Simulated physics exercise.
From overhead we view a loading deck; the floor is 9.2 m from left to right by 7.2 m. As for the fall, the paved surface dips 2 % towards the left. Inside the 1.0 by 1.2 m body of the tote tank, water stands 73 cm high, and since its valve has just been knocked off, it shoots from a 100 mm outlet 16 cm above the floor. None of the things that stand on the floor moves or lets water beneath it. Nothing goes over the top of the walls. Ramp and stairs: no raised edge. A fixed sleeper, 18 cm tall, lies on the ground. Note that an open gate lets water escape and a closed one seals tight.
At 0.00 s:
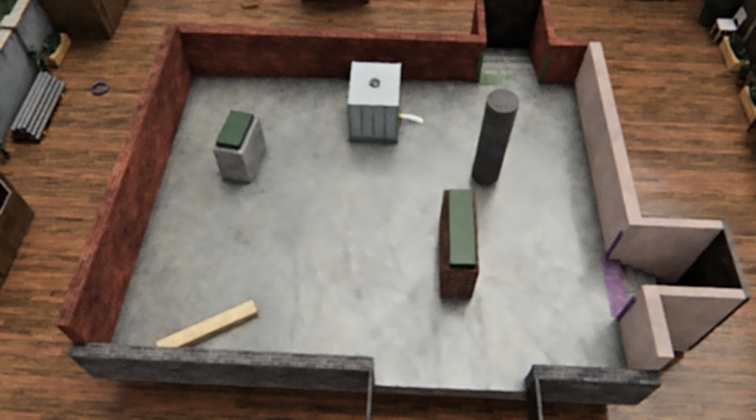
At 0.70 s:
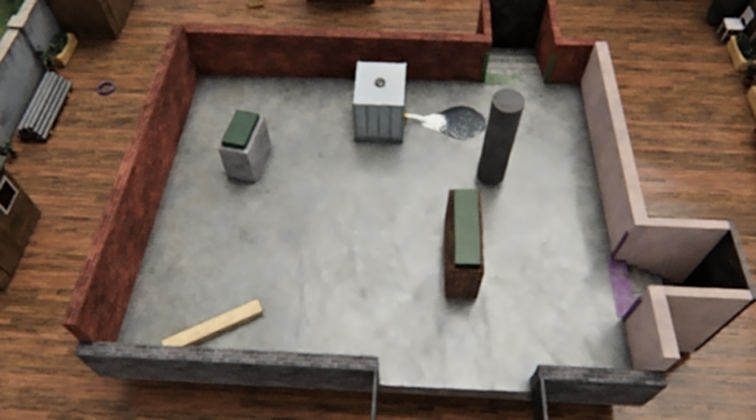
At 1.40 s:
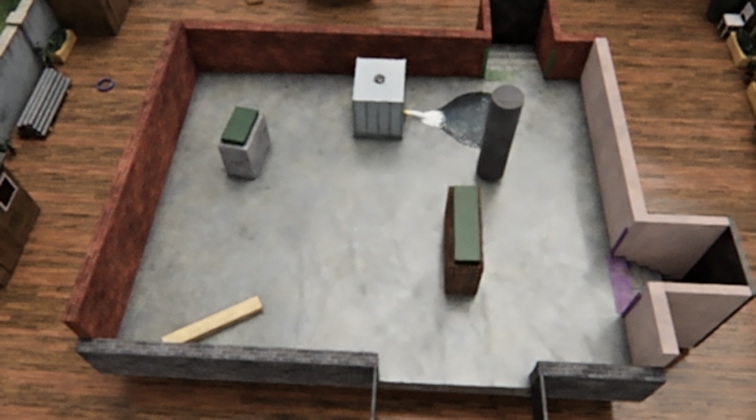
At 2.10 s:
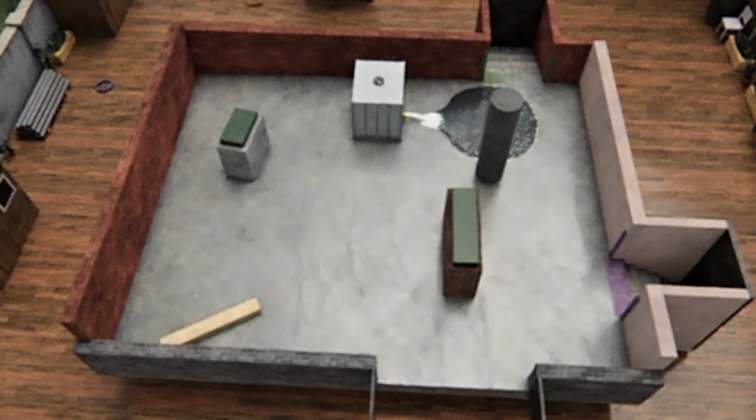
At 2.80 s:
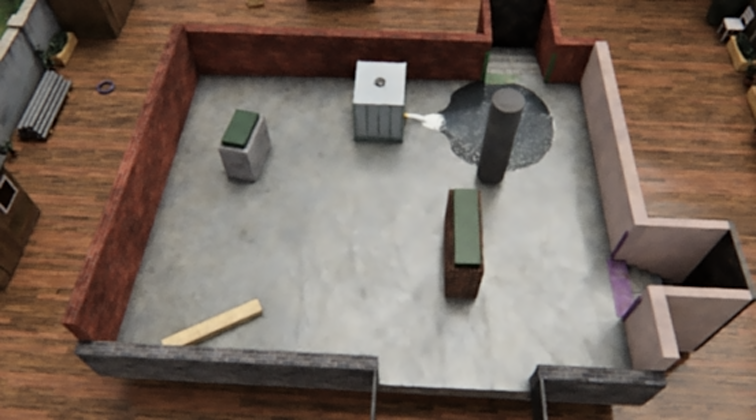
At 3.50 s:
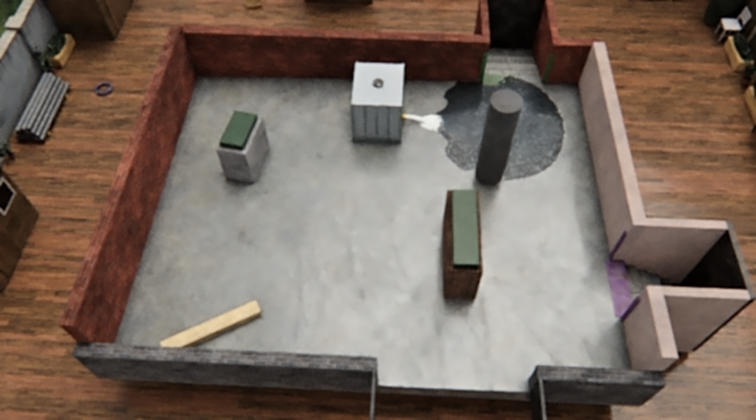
Water jetting from the right side of a grey tank, spreading in a dark, widening puddle around a dark column on a walled deck.
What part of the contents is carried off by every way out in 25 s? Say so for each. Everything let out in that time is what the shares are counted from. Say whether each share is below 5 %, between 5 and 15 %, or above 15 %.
The gate opening carries off less than 5 %. The stair shaft (marked purple) carries off less than 5 %. The ramp down (marked green) carries off over 15 %.
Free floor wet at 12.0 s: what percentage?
Roughly 20 percent.
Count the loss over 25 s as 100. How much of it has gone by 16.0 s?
About 65 %.
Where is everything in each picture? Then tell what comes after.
The jet has just started at (410, 118); the ground is still dry, in the first picture.
From the spout at (415, 117) the water has spread over 0.9 m2; its tip is at (484, 127), and it is 1.3 cm deep on average, in the second picture.
From the spout at (415, 114) the water has spread over 2.3 m2; its tip is at a hidden place, and it is 1.1 cm deep on average, in the third picture.
From the spout at (414, 116) the water has spread over 3.7 m2; its tip is at (536, 129), and it is 1.1 cm deep on average, in the fourth picture.
From the spout at (415, 117) the water has spread over 5.0 m2; its tip is at (552, 139), and it is 1.1 cm deep on average, in the fifth picture.
From the spout at (413, 118) the water has spread over 6.3 m2; its tip is at (563, 133), and it is 1.1 cm deep on average, in the sixth picture.
After 5.0 s water covers 15 % of the floor and is deepest (5 cm) near (426, 120); gone so far, the gate opening 0 %, the stair shaft (marked purple) 0 %, the ramp down (marked green) 1 %.
After 8.0 s water covers 15 % of the floor and is deepest (5 cm) near (426, 120); gone so far, the gate opening 0 %, the stair shaft (marked purple) 0 %, the ramp down (marked green) 4 %.
After 12.0 s water covers 20 % of the floor and is deepest (5 cm) near (426, 120); gone so far, the gate opening 0 %, the stair shaft (marked purple) 0 %, the ramp down (marked green) 9 %.
After 16.0 s water covers 30 % of the floor and is deepest (4 cm) near (426, 120); gone so far, the gate opening 0 %, the stair shaft (marked purple) 0 %, the ramp down (marked green) 14 %.
After 25.0 s water covers 45 % of the floor and is deepest (3 cm) near (418, 120); gone so far, the gate opening 0 %, the stair shaft (marked purple) 0 %, the ramp down (marked green) 23 %.
